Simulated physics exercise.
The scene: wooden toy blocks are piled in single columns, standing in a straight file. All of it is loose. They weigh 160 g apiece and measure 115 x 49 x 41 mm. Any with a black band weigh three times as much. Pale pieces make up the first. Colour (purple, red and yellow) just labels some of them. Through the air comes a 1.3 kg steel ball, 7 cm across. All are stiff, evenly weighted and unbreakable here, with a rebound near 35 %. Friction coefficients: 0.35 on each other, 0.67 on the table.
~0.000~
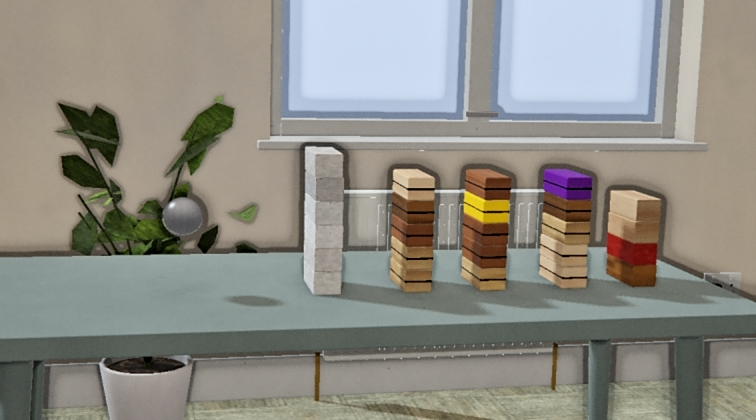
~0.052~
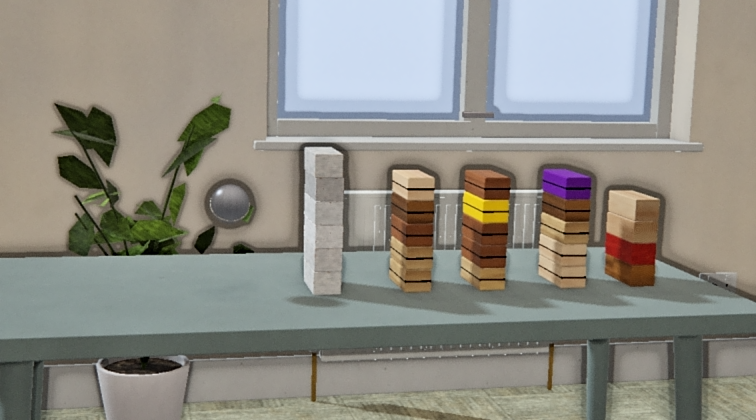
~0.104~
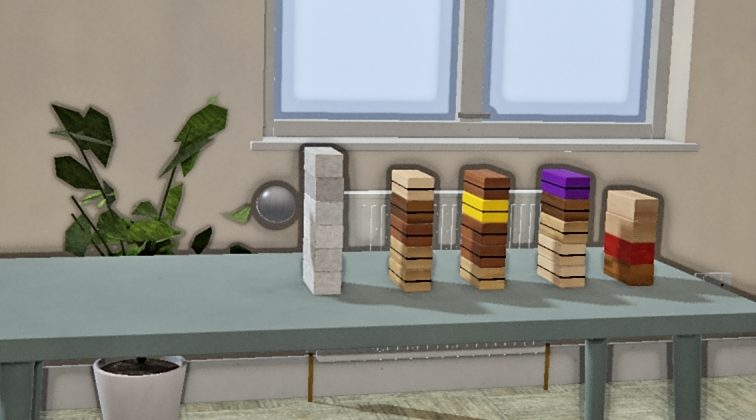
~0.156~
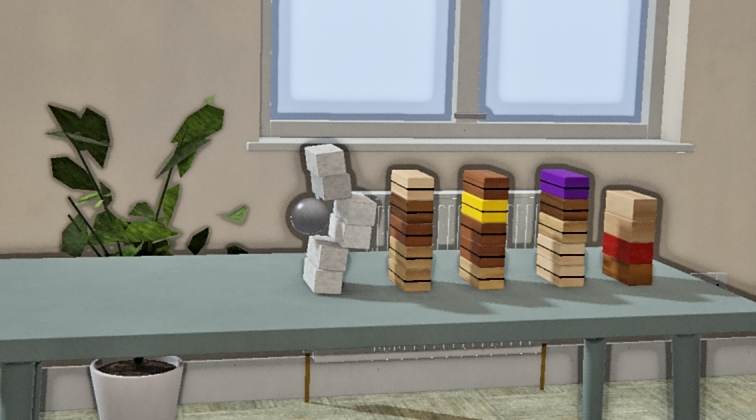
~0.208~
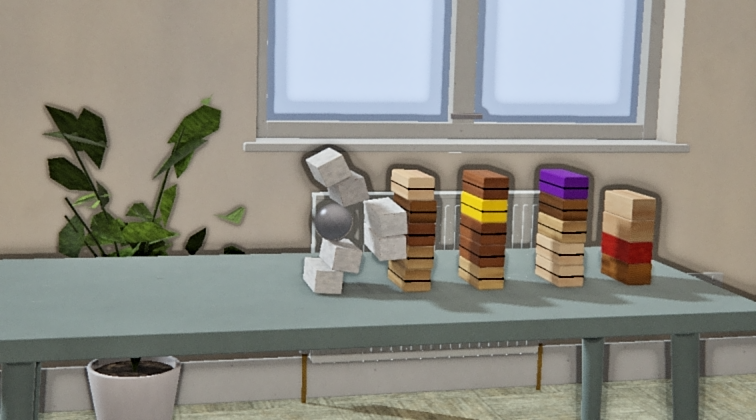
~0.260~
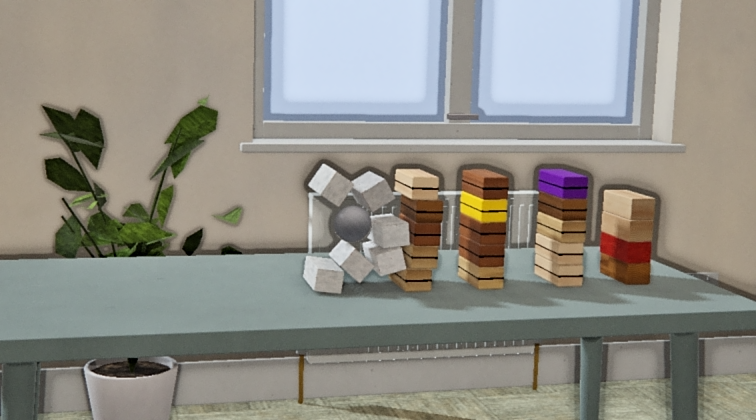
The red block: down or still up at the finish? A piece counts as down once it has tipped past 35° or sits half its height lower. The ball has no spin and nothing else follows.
The red block drops.
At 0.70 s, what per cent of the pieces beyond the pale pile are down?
20 per cent by then.
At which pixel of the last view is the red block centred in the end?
Near (667, 265).
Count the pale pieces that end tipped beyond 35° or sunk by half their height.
5 of them.
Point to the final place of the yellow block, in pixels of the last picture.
Around (538, 245).
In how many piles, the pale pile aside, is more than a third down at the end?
4 of them.
By 0.70 s, 5 of the pale pile down; 4 of the 19 other blocks down; red block unmoved; yellow block tilted 29°, 13 mm lower.
By 1.36 s, 5 of the pale pile down; 15 of the 19 other blocks down; red block on its side; purple block on its side.
When it is over (2.1 s), 5 of the pale pile down; 15 of the 19 other blocks down; red block on its side; purple block on its side; yellow block 7 cm lower. In pixels of the last frame, middles, red block near (667, 266).
